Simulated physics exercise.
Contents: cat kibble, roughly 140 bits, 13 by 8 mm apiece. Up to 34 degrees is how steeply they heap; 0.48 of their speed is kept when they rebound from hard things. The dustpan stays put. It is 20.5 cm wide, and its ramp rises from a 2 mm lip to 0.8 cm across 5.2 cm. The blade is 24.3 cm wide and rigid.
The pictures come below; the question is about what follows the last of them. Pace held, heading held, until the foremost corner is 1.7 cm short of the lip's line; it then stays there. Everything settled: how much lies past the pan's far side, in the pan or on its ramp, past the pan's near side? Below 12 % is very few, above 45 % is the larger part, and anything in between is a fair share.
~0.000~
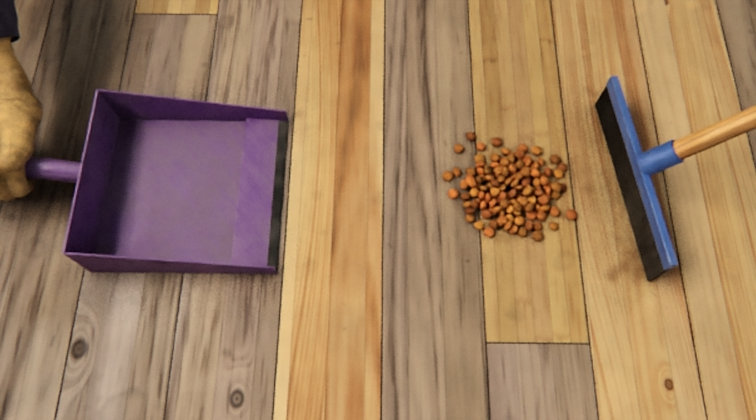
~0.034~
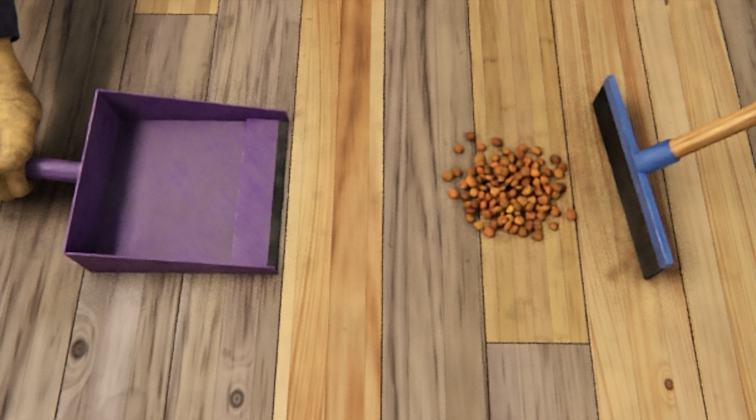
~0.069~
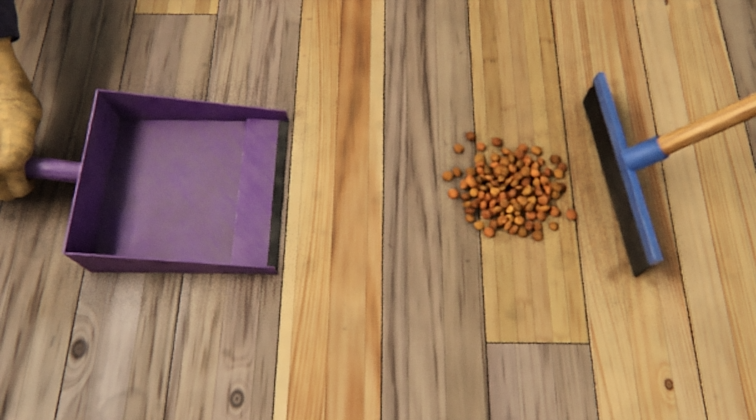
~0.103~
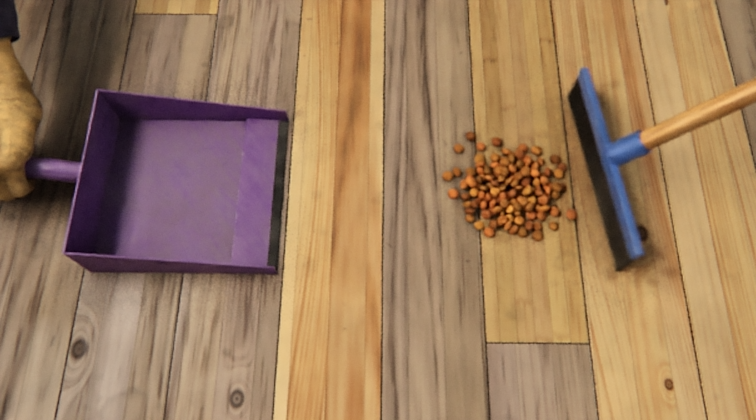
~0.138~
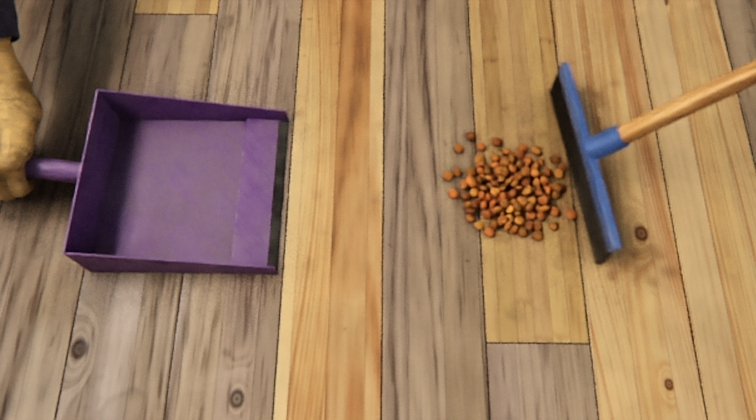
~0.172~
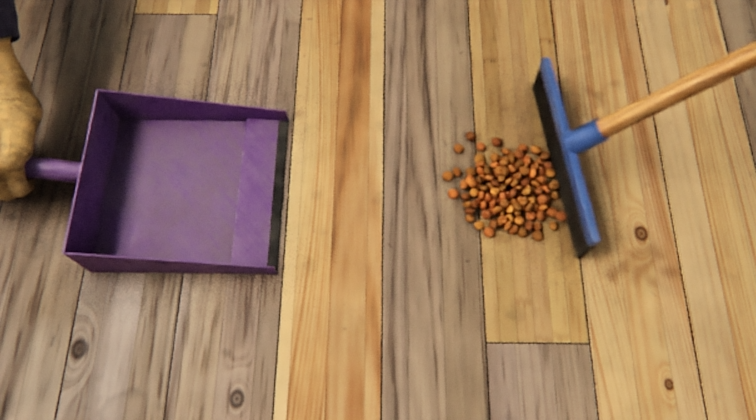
Far side: A fair share, pan: Very few, near side: Very few.
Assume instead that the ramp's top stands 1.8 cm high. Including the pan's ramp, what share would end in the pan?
5 %.
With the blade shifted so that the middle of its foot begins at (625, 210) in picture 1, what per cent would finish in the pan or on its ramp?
About 5 per cent.
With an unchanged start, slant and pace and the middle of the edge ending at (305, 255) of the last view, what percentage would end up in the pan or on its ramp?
That comes to near 40 percent.
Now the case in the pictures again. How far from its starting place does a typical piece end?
Somewhere around 26 centimetres.
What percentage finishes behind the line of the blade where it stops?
I'd say close to 30 per cent.
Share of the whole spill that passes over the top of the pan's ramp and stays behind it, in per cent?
It comes to some 0 per cent.
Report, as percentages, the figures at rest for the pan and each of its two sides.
Far side - 20; pan - 5; near side - 0.
After 0.40 s, middle of the blade 19 cm from the lip; 0 % over the lip, far side 5 %, near side 0 %.
Then, at 0.56 s, middle of the blade 8 cm from the lip; 0 % over the lip, far side 15 %, near side 0 %.
After 0.84 s, middle of the blade 3 cm from the lip; 5 % over the lip, far side 20 %, near side 0 %.
At rest (1.2 s), far side 20 %, pan 5 %, near side 0 %, in front of the lip or behind the blade 70 %.
